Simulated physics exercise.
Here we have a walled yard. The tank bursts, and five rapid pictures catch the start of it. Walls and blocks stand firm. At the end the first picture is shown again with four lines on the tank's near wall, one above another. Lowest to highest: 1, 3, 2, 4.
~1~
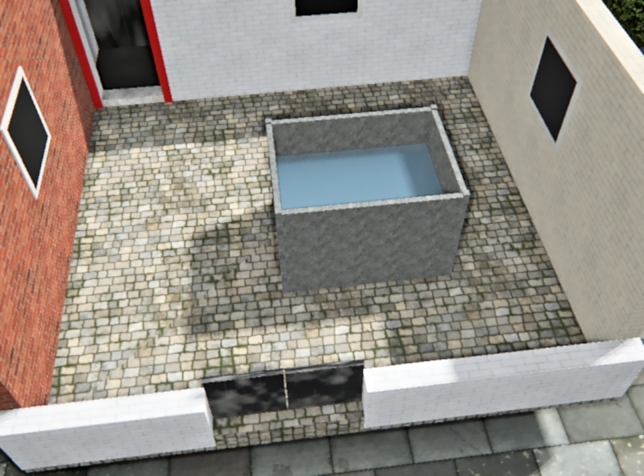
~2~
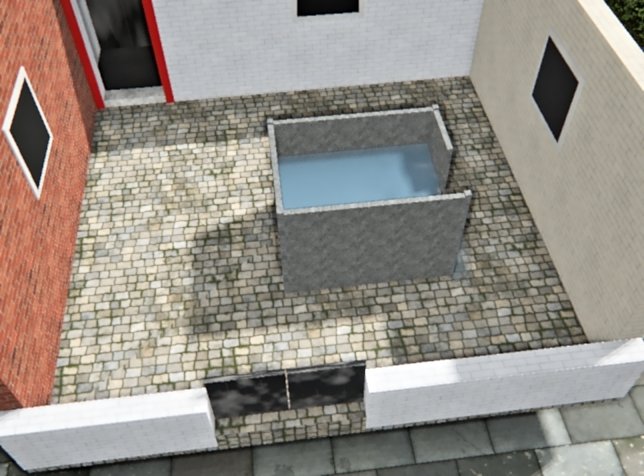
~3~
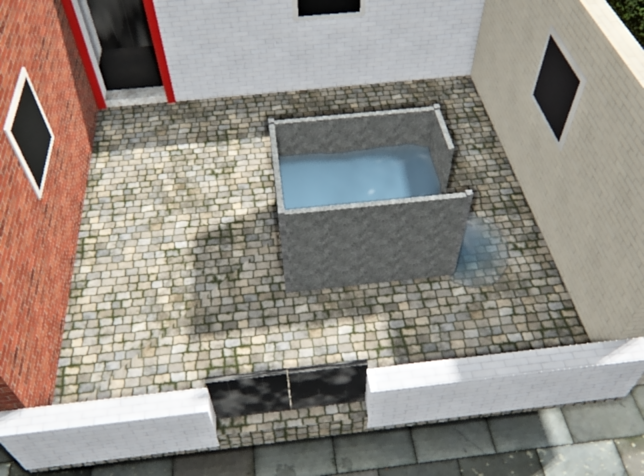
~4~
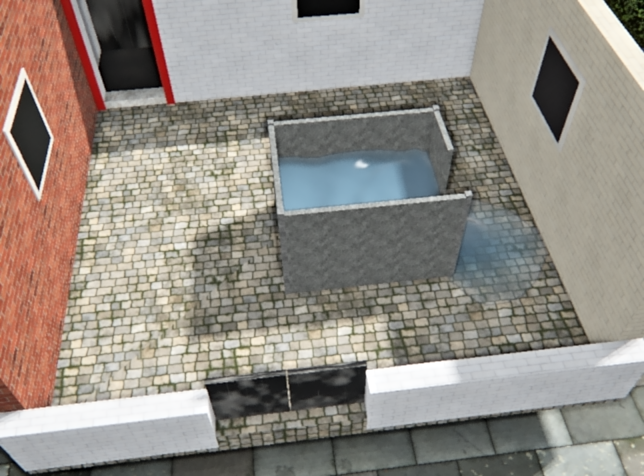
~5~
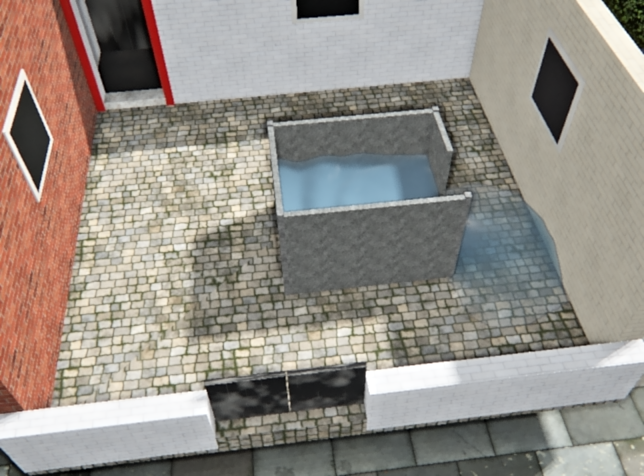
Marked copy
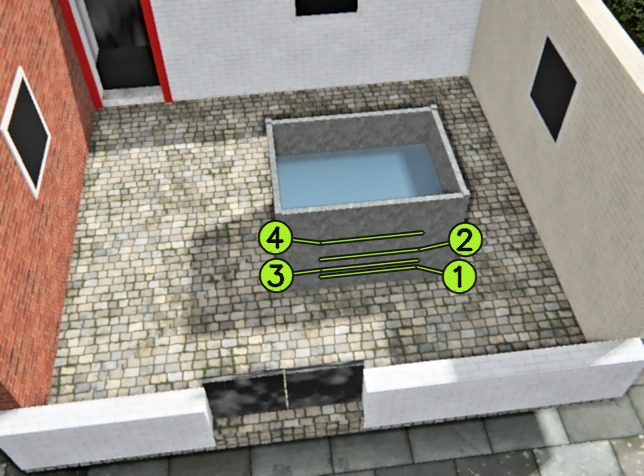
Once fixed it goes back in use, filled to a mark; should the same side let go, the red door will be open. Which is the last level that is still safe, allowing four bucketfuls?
Take 4.
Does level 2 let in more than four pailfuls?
No, not at all.
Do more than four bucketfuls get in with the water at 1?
No, that is safe.
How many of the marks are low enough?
All four.
On the marked copy, 1 at (368, 271); 2 at (370, 254); 3 at (369, 265); 4 at (371, 237); from the bottom up 1, 3, 2, 4.
With 1, nothing gets over.
With 2, nothing gets over.
With 3, nothing gets over.
With 4, a splash gets over, under a bucket.
